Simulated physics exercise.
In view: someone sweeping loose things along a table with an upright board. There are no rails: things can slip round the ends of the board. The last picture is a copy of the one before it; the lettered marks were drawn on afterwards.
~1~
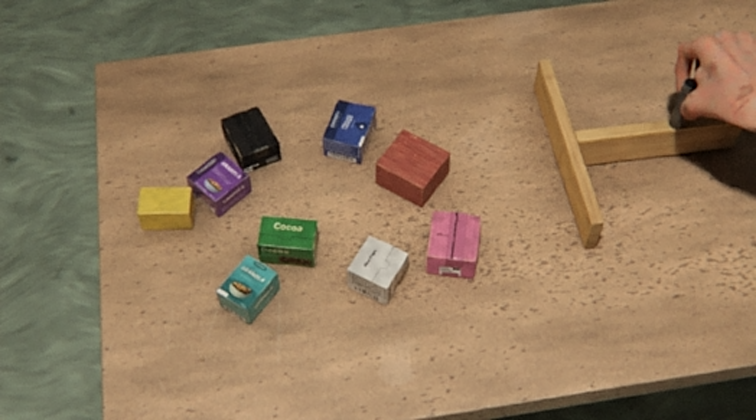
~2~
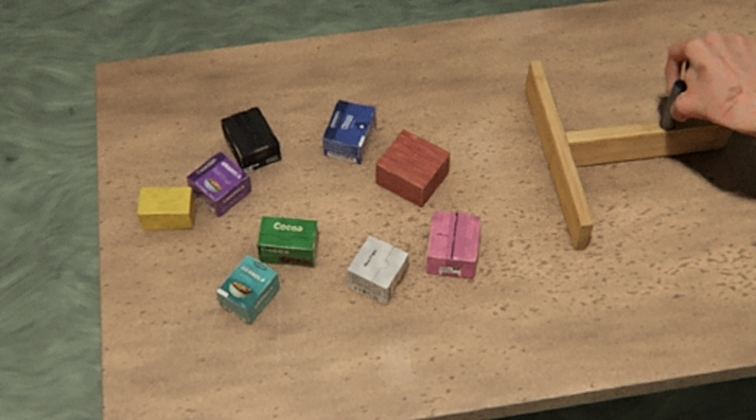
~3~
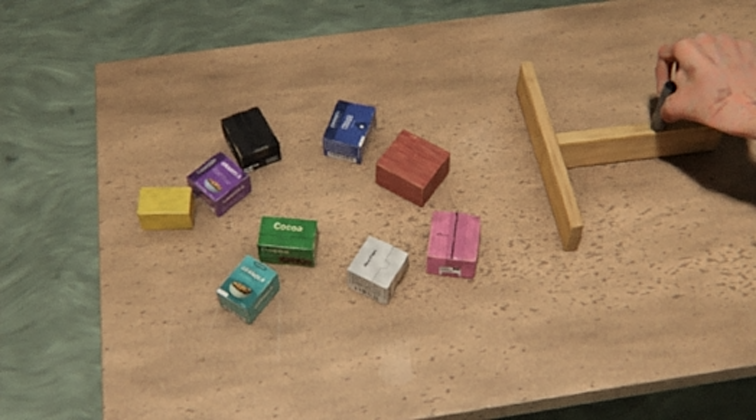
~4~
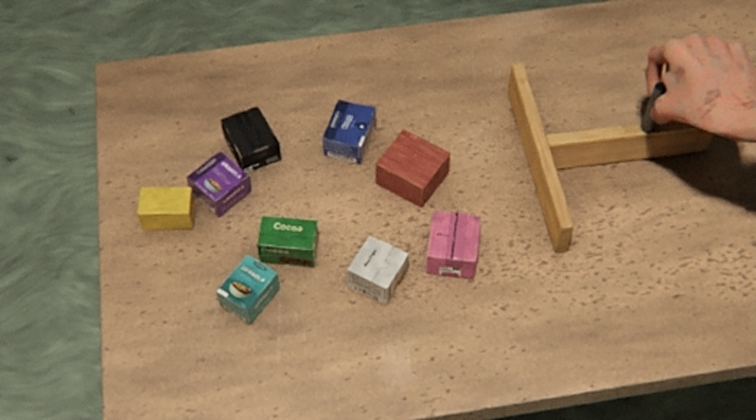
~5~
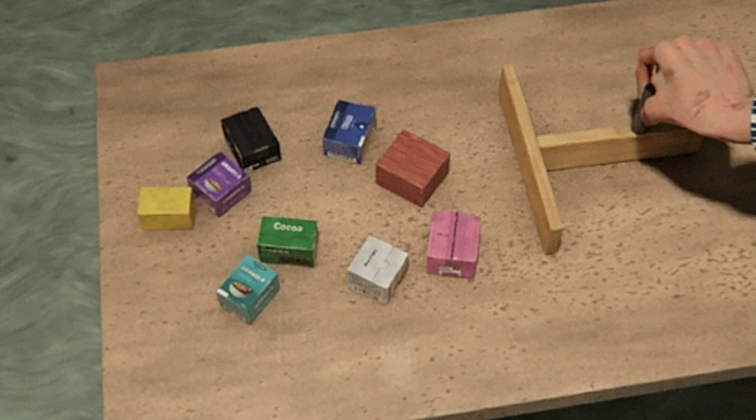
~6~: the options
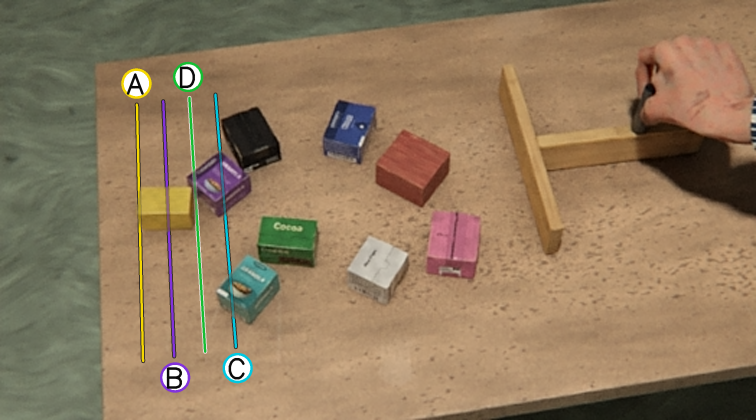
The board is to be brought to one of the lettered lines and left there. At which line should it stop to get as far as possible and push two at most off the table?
D.
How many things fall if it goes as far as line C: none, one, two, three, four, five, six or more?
By then, none.
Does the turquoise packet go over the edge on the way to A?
By then, yes.
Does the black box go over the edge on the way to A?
Yes.
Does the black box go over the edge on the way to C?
No.
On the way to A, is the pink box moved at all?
Yes.
On the copy, A at (140, 222); B at (168, 218); C at (225, 210); D at (197, 214).
On D. First, board (414, 158); white box (345, 280); blue box (346, 131).
Then, board (293, 174); yellow block (163, 212); turquoise packet (182, 304).
Finally, board (196, 187); turquoise packet over the edge; yellow block (114, 213); one fallen.
By contrast, A drops five; B drops four; C is within the limit but short.
